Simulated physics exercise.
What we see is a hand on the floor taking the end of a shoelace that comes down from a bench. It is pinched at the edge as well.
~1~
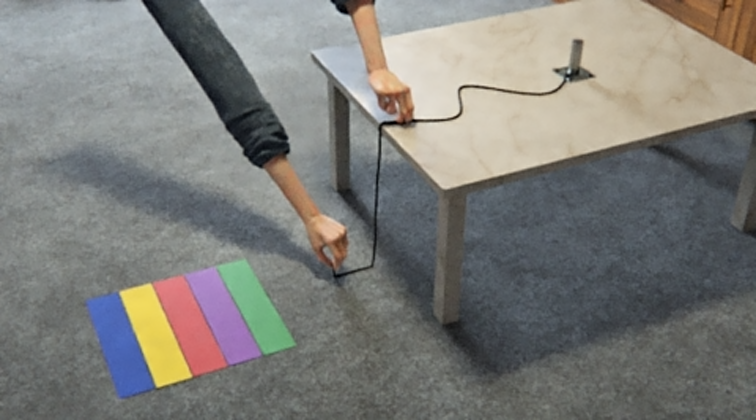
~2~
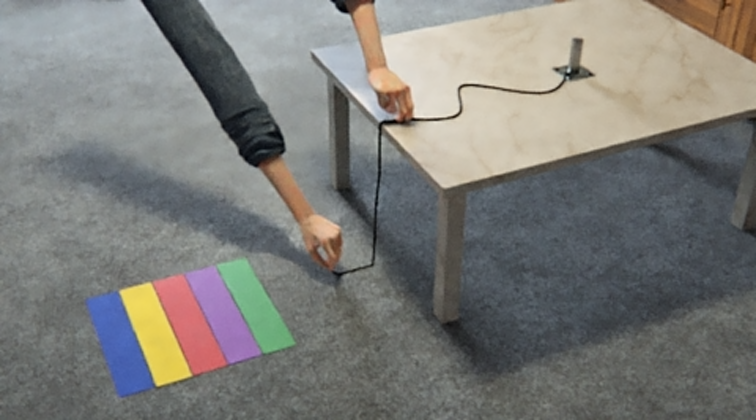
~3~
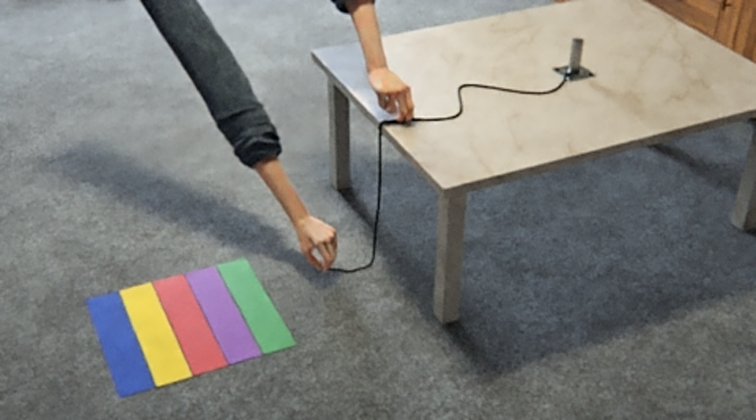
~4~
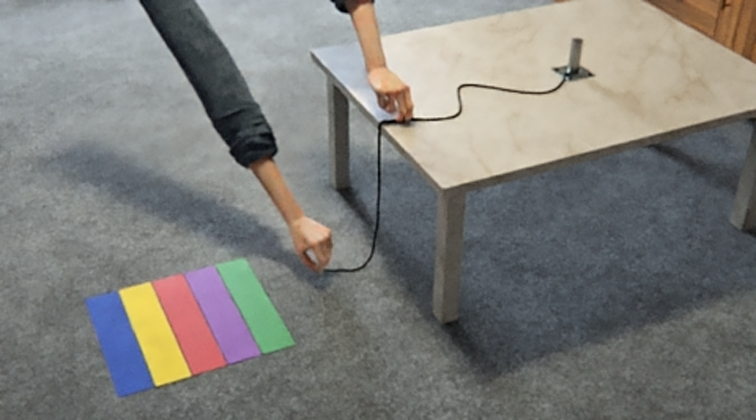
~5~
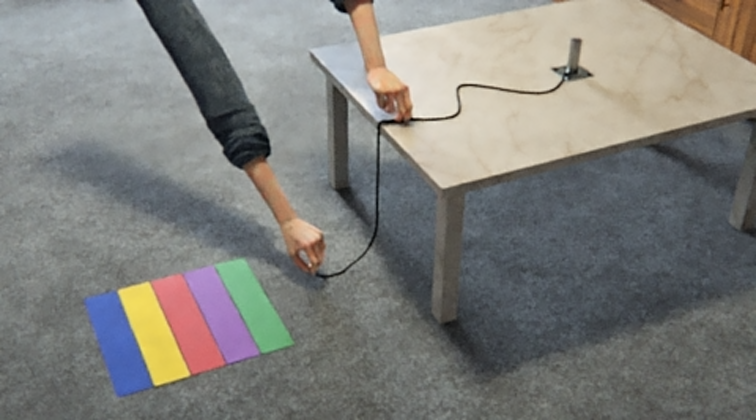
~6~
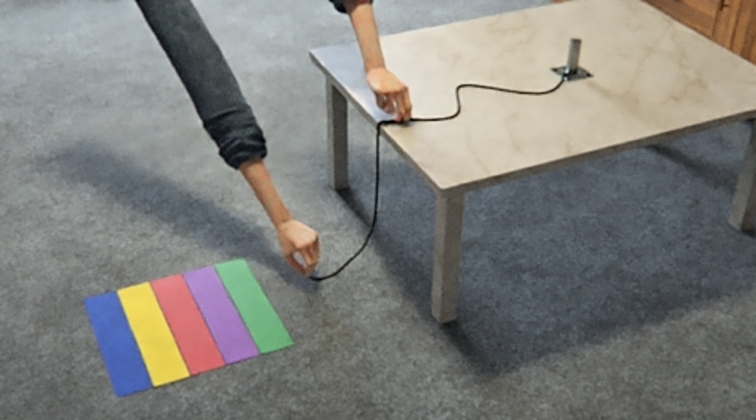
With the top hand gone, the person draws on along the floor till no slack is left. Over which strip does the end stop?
It halts on the yellow strip.
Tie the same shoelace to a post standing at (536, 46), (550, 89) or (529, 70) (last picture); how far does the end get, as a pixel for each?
About (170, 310), (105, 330) and (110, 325).
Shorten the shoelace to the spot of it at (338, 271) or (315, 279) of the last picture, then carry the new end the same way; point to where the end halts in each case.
Try by try, around (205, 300) and (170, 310).
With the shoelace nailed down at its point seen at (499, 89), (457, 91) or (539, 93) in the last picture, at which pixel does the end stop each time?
Try by try, around (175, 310), (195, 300) and (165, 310).
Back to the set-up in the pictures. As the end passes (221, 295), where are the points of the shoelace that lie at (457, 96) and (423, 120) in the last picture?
The first at (434, 110), the second at (372, 137).
Early on, end near (221, 295); over purple.
Midway, end near (178, 307); over red.
At the end of the slack, end near (152, 314); over yellow. Over yellow.
